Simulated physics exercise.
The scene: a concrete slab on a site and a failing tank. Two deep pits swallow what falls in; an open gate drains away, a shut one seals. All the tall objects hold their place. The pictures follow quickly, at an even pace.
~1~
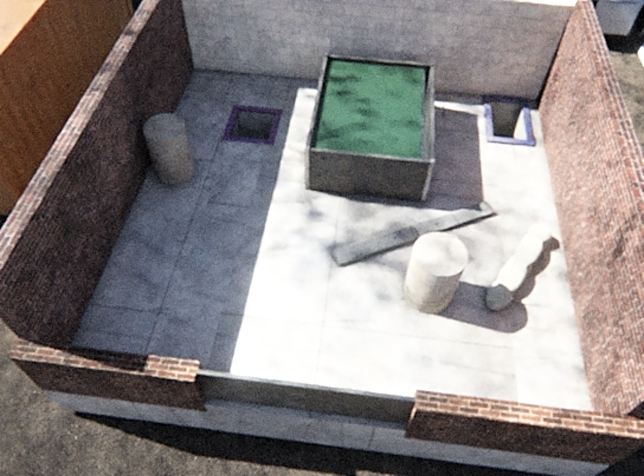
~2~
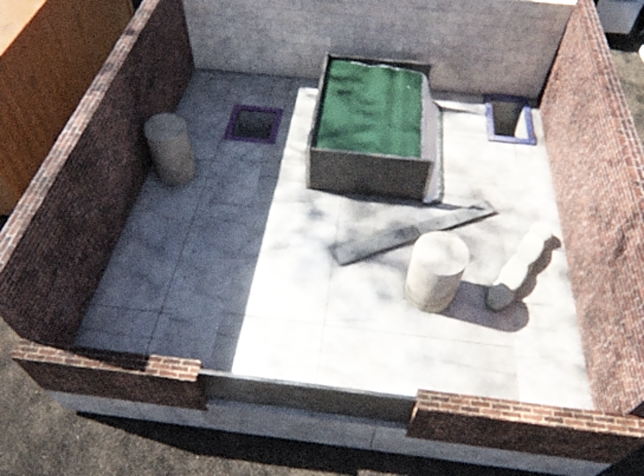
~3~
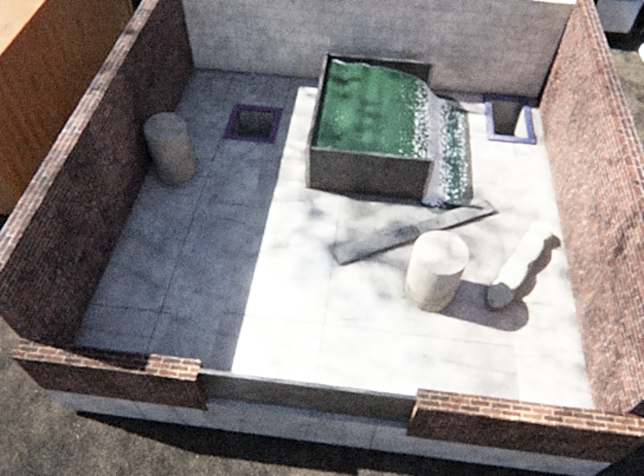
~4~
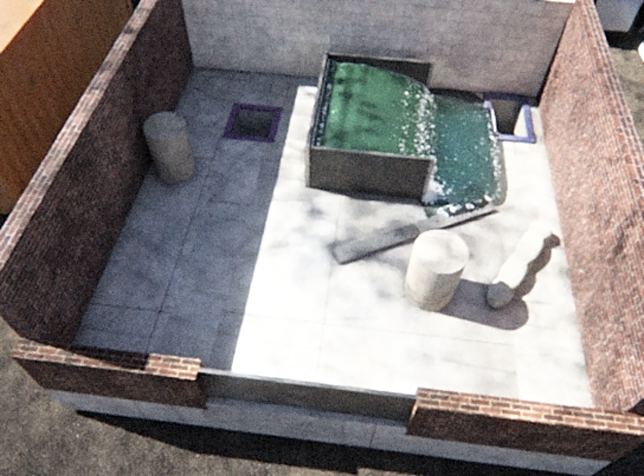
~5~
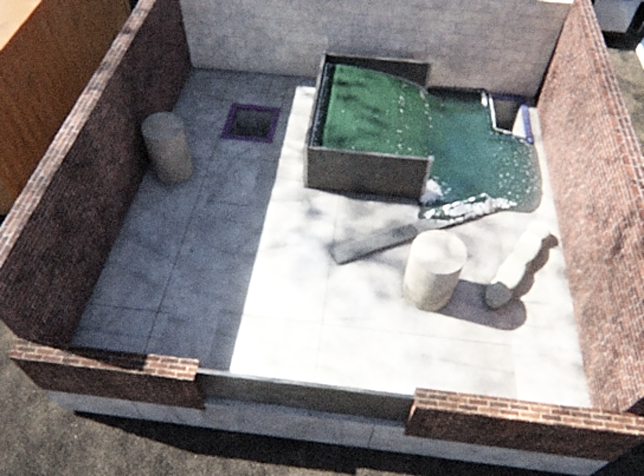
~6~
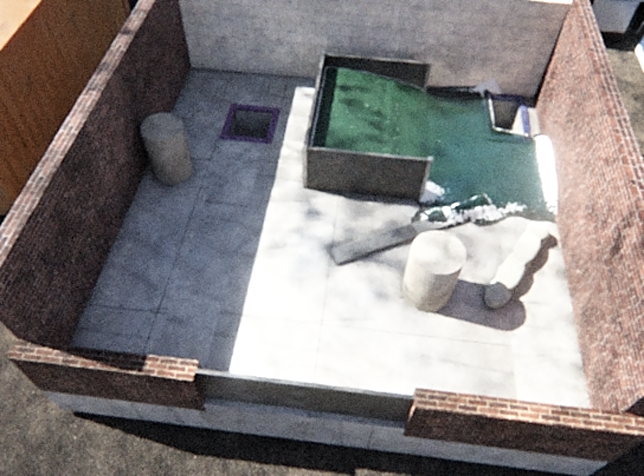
A walled concrete yard held a tank of green water, which poured out through the tank's open right side, spread toward the right wall, and washed around a pit and over a flat slab.
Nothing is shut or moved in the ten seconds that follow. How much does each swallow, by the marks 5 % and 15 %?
One by one: The gate takes under 5 %; the purple pit takes under 5 %; the blue pit takes over 15 %.
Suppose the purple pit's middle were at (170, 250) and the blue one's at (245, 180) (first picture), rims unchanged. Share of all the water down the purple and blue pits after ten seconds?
Per cent: Purple 10, blue 2.
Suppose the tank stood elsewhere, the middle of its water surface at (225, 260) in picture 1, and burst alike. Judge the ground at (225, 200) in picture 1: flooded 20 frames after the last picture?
There: No water.
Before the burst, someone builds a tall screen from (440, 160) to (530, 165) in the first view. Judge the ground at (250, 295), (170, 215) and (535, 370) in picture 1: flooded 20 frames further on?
In that order: Clear, not flooded, wet.
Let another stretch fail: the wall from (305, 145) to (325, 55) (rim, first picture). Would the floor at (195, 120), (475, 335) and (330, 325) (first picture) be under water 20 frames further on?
One after the other: Flooded, dry, dry.
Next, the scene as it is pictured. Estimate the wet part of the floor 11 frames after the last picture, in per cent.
Close to 30 %.
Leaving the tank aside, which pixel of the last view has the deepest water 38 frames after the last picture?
Roughly at (74, 369).
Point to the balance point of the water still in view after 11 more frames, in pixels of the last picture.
Near (454, 171).
A moment on, water covers 20 % of the floor; the gate 0 %, the purple pit 0 %, the blue pit 11 %.
Next, water covers 30 % of the floor; the gate 0 %, the purple pit 0 %, the blue pit 24 %.
Then, water covers 45 % of the floor; the gate 0 %, the purple pit 0 %, the blue pit 36 %.
Later, water covers 70 % of the floor; the gate 0 %, the purple pit 0 %, the blue pit 43 %.
In the end, water covers 90 % of the floor; the gate 0 %, the purple pit 1 %, the blue pit 45 %.
